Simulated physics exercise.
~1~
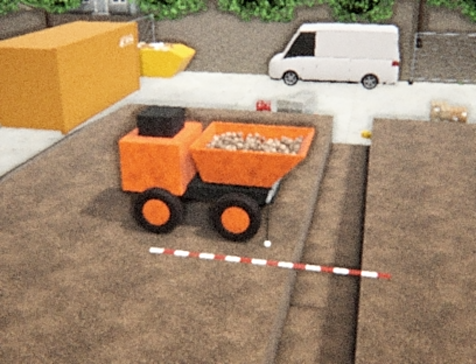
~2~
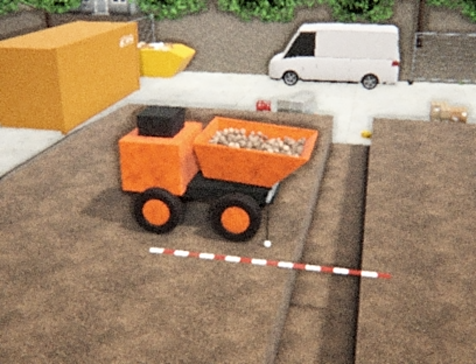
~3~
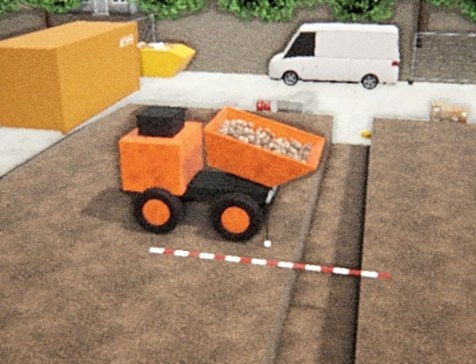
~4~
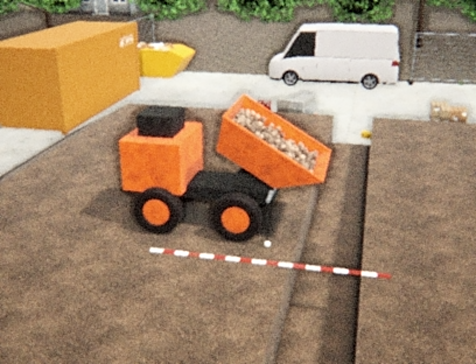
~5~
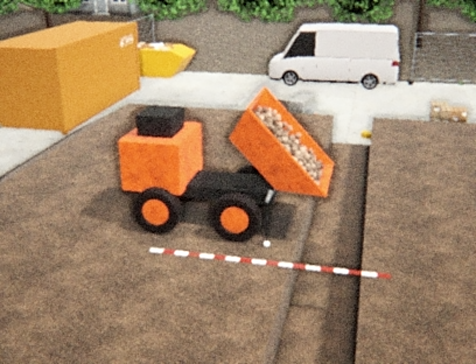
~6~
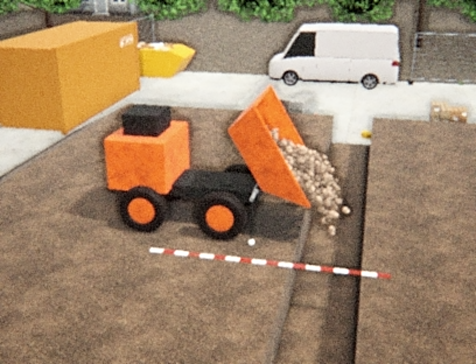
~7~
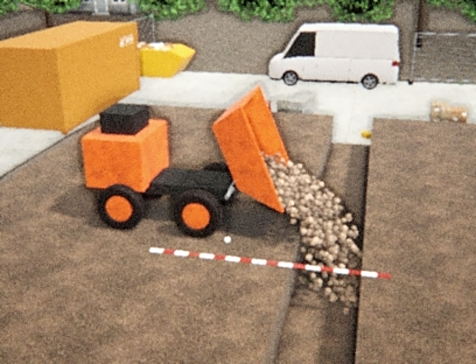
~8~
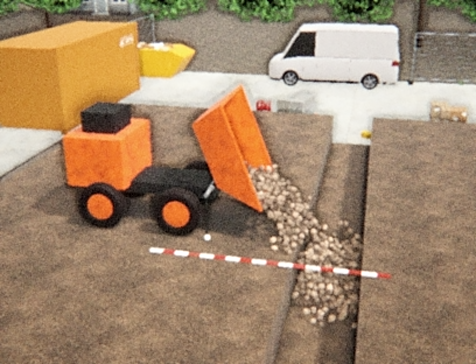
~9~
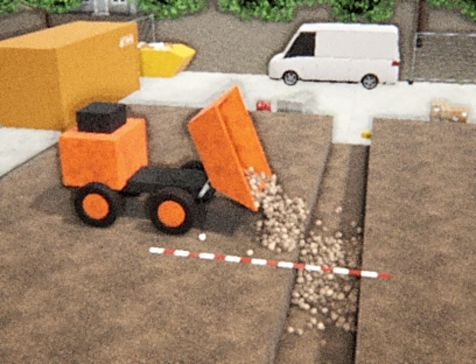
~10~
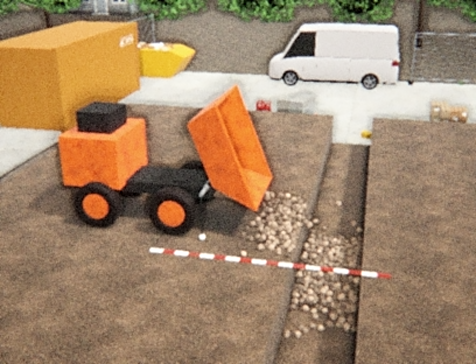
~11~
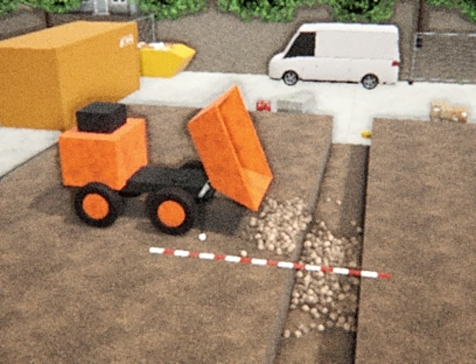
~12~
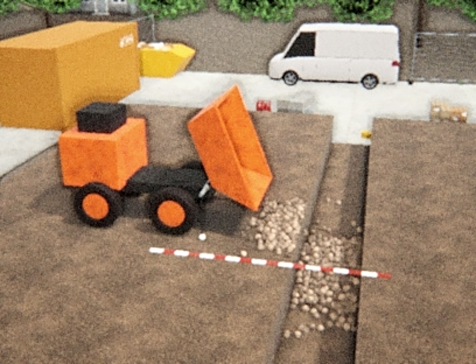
In this clip, an orange dumper tips its skip to the right while rolling left, spilling rounded stones beside a striped staff; most end up in the trench, a smaller heap rests short of its edge, and the emptied skip stays raised.
